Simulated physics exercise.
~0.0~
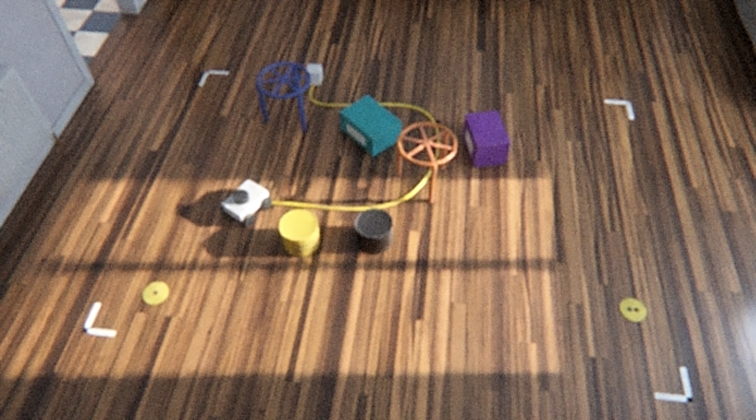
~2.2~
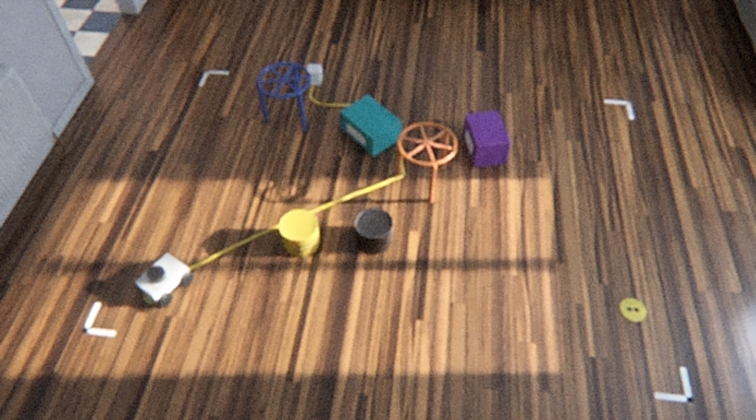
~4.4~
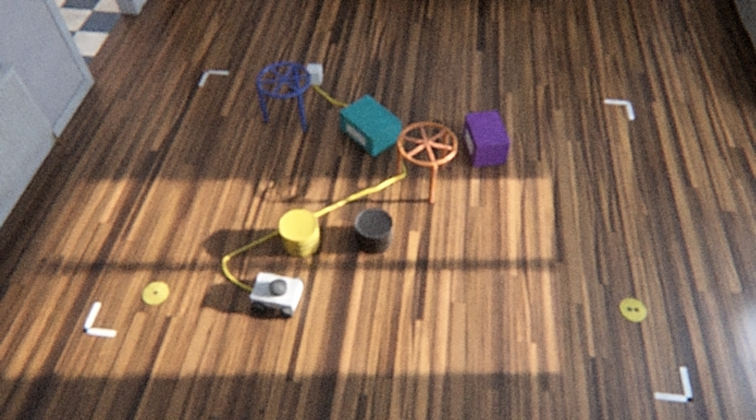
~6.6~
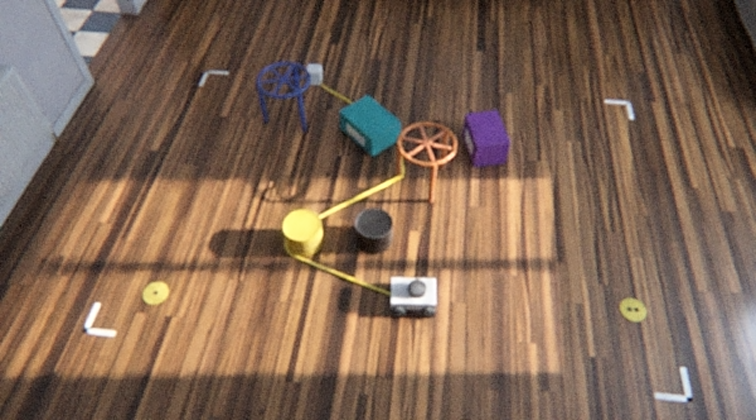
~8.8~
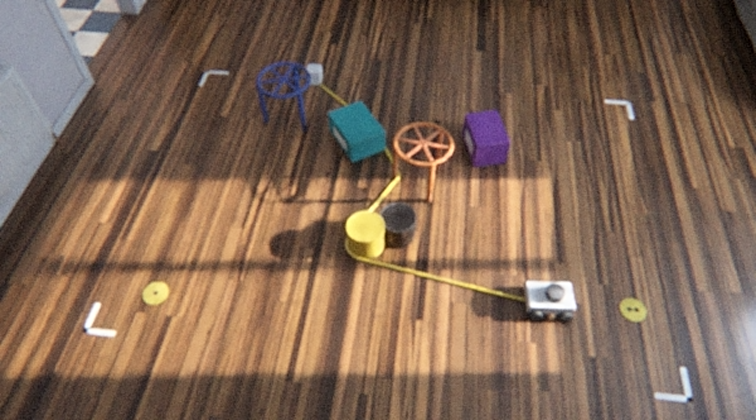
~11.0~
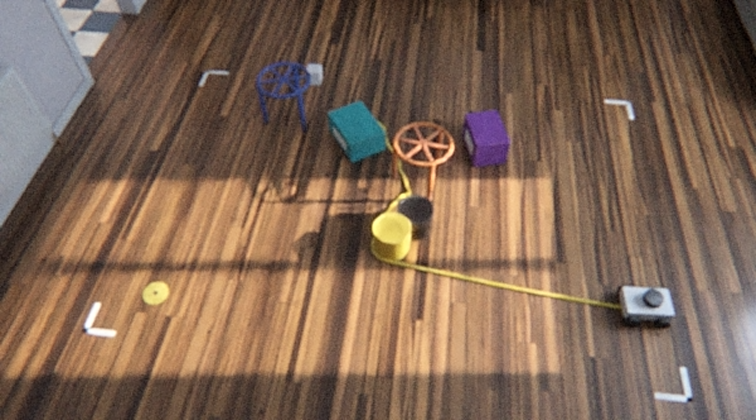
In this clip, a small white cart trailing a yellow lead moves down-left across a wooden floor, then drives right as the lead drags a yellow bucket against a black bin and shifts a teal carton, ending at the far right with the plug pulled free.
